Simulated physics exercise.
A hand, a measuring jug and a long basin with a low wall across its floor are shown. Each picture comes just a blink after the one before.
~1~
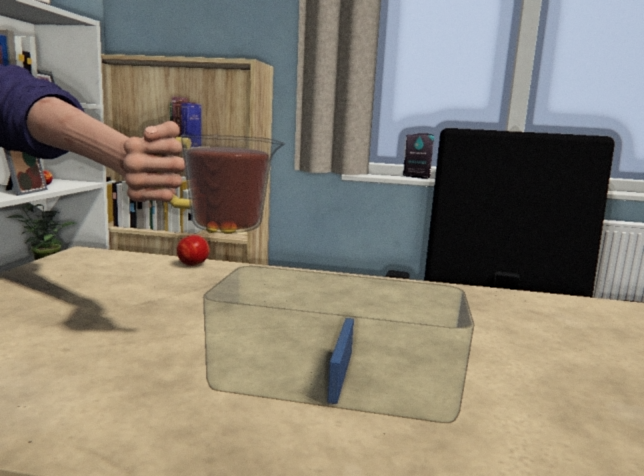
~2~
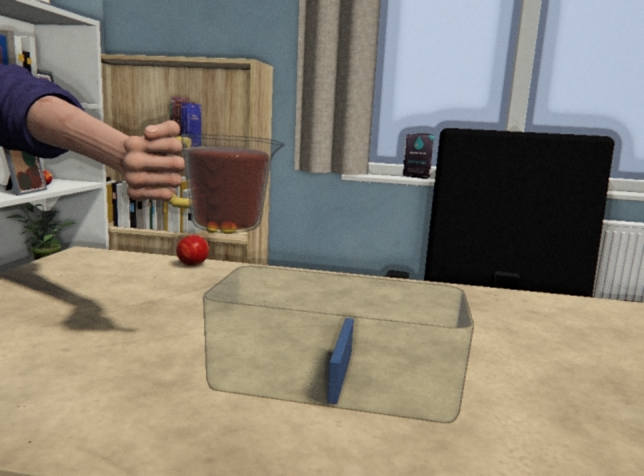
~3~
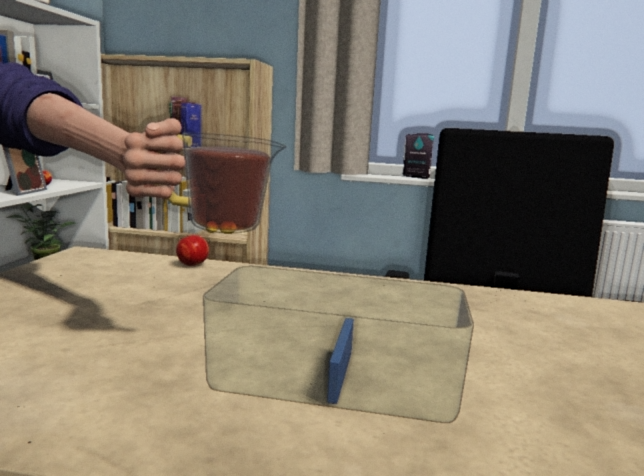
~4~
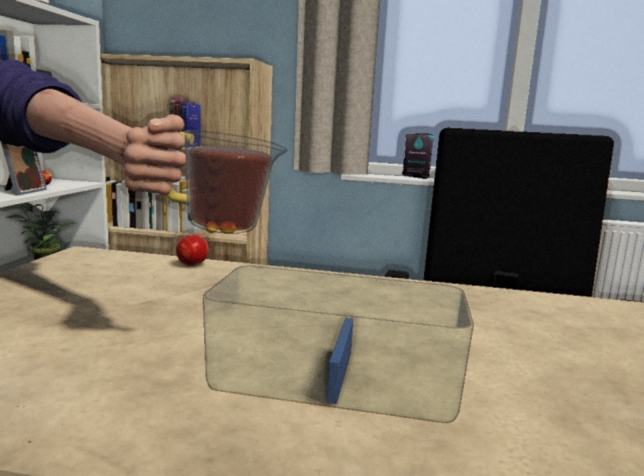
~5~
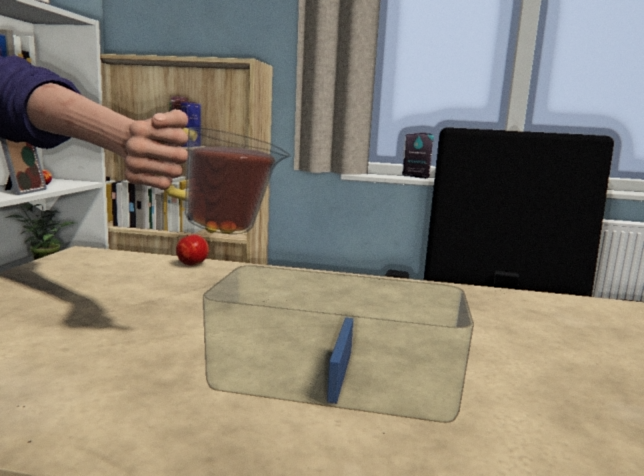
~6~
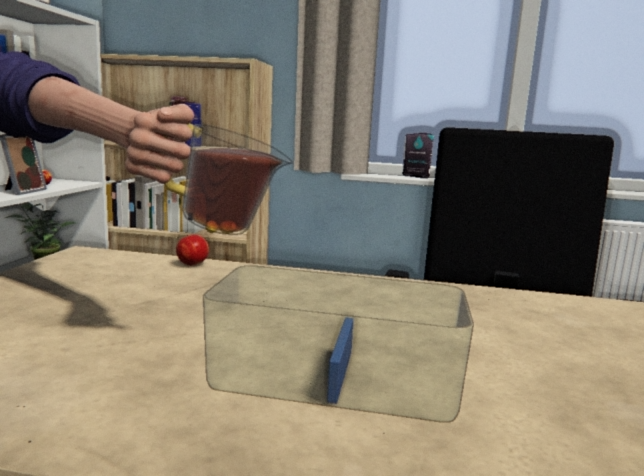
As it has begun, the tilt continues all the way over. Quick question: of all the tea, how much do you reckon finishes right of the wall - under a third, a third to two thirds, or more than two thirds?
I'd say under a third.
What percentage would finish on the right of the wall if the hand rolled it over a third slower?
Roughly 10 percent.
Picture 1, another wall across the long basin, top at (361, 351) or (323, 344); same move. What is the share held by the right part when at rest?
Roughly 5 % and then 40 %.
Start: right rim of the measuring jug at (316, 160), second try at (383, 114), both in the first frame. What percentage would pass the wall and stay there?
Roughly 50 % the first time and roughly 80 % the second.
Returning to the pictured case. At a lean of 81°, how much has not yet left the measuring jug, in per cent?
It still holds around 60 per cent there.
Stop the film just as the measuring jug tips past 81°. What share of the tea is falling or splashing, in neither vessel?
25 %.
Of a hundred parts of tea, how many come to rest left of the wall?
90 % or thereabouts.
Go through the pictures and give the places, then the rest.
Tilt 0°; pouring edge (285, 143); surface from (191, 149) to (271, 154); the long basin's rim runs from (222, 282) to (468, 308); the wall's top is at (343, 339), in the first picture.
Tilt 1°; pouring edge (285, 144); surface from (192, 149) to (271, 154), in the second picture.
Tilt 3°; pouring edge (286, 146); surface from (192, 149) to (272, 155), in the third picture.
Tilt 6°; pouring edge (288, 150); surface from (194, 148) to (273, 157), in the fourth picture.
Tilt 11°; pouring edge (290, 155); surface from (197, 149) to (276, 158), in the fifth picture.
Tilt 16°; pouring edge (293, 162); surface from (199, 152) to (283, 159), in the sixth picture.
A moment on, the tilt is 81° and 61 per cent is still to pour, 13 is left of the wall and 2 right of it.
Next, the tilt is 113° and 7 per cent is still to pour, 77 is left of the wall and 5 right of it.
Then the tilt is 115° and 0 per cent is still to pour, 88 is left of the wall and 8 right of it.
Later the tilt is 115° and 0 per cent is still to pour, 89 is left of the wall and 8 right of it.
In the end 89 per cent lies left of the wall, 8 right of it and 4 outside.
